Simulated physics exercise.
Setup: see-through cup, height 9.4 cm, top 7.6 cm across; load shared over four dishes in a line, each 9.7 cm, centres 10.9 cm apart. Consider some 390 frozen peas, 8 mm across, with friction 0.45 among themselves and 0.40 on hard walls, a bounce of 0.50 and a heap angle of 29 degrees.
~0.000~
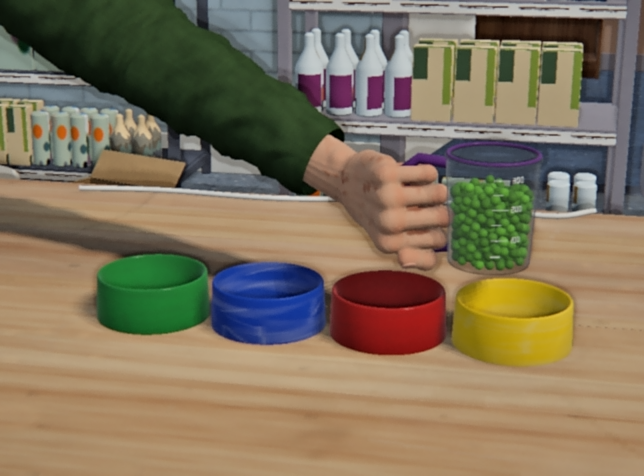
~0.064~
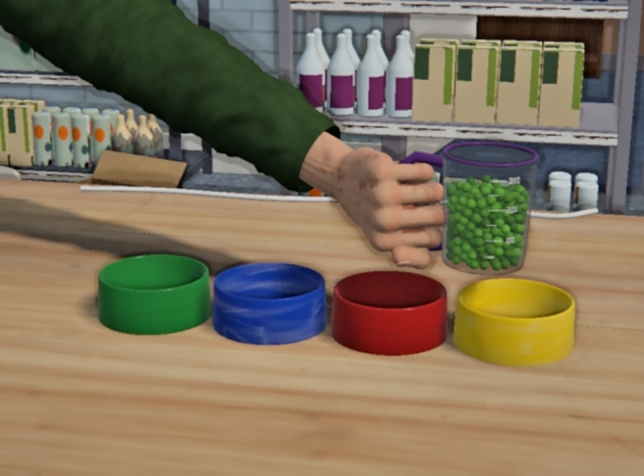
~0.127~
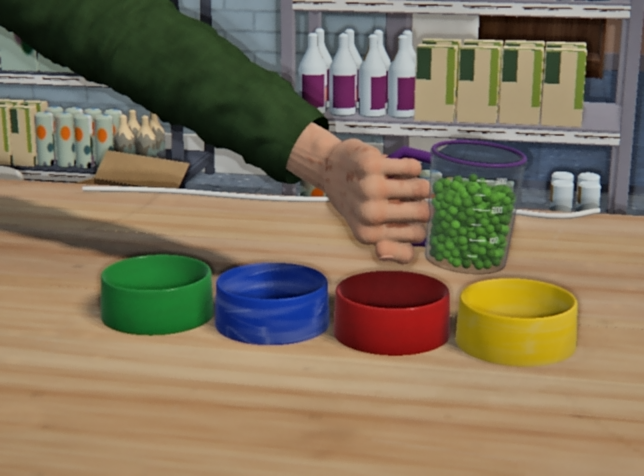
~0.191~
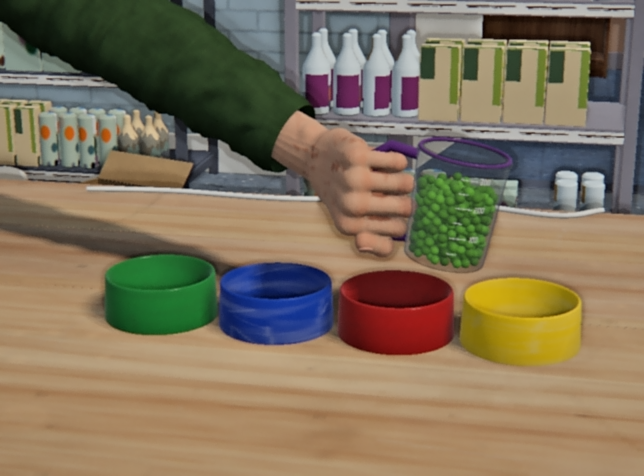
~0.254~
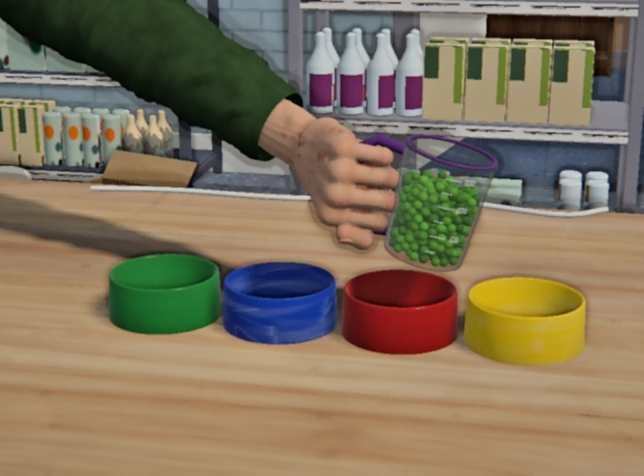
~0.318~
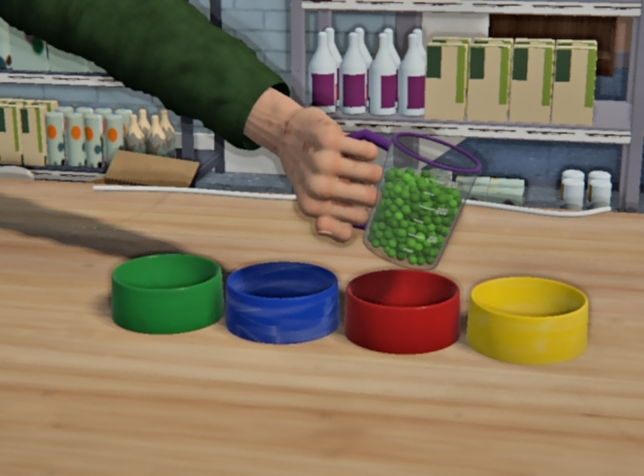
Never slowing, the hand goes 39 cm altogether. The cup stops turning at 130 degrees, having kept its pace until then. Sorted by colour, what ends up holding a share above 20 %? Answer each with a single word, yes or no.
Red no, blue no, green yes, yellow no, counter no.
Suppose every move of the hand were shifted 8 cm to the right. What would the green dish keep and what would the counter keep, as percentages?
Green: 40; counter: 30.
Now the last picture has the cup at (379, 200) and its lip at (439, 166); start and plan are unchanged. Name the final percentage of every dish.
The red dish keeps 0, the blue one 0, the green one 90 and the yellow one 0.
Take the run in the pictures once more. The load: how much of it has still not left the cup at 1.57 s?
Around 90 per cent of the load.
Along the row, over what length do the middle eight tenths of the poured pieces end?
The stretch is around 7 cm long.
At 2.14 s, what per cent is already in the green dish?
About 85 per cent by then.
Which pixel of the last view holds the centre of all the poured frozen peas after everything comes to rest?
My guess is close to (159, 293).
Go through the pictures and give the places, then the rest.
Cup at (491, 209), tilt 0 degrees, lip at (540, 157), moved 0.0 cm; middle of the pieces at (487, 225); yellow dish at (514, 299); red dish at (389, 290); blue dish at (268, 281); green dish at (152, 272), in the first picture.
Cup at (487, 208), tilt 1 degrees, lip at (537, 158), moved 0.5 cm; middle of the pieces at (483, 225), in the second picture.
Cup at (472, 207), tilt 5 degrees, lip at (525, 160), moved 1.9 cm; middle of the pieces at (467, 223), in the third picture.
Cup at (454, 206), tilt 9 degrees, lip at (510, 162), moved 3.7 cm; middle of the pieces at (448, 221), in the fourth picture.
Cup at (437, 204), tilt 14 degrees, lip at (496, 165), moved 5.6 cm; middle of the pieces at (430, 219), in the fifth picture.
Cup at (418, 202), tilt 18 degrees, lip at (479, 168), moved 7.4 cm; middle of the pieces at (410, 217); yellow dish at (529, 298); red dish at (403, 289); blue dish at (282, 280); green dish at (166, 272). Its pace works out near 70 degrees a second; the hand travels 29 cm a second, in the sixth picture.
Then, at 1.07 s, tilt 70 degrees; cup holds 100 %.
Then, at 1.57 s, tilt 105 degrees; cup holds 90 %, green 10 %.
Then, at 2.14 s, tilt 130 degrees; cup holds 0 %, green 85 %.
By 2.7 s all is still; red 0 %, blue 0 %, green 85 %, yellow 0 %, counter 15 %.
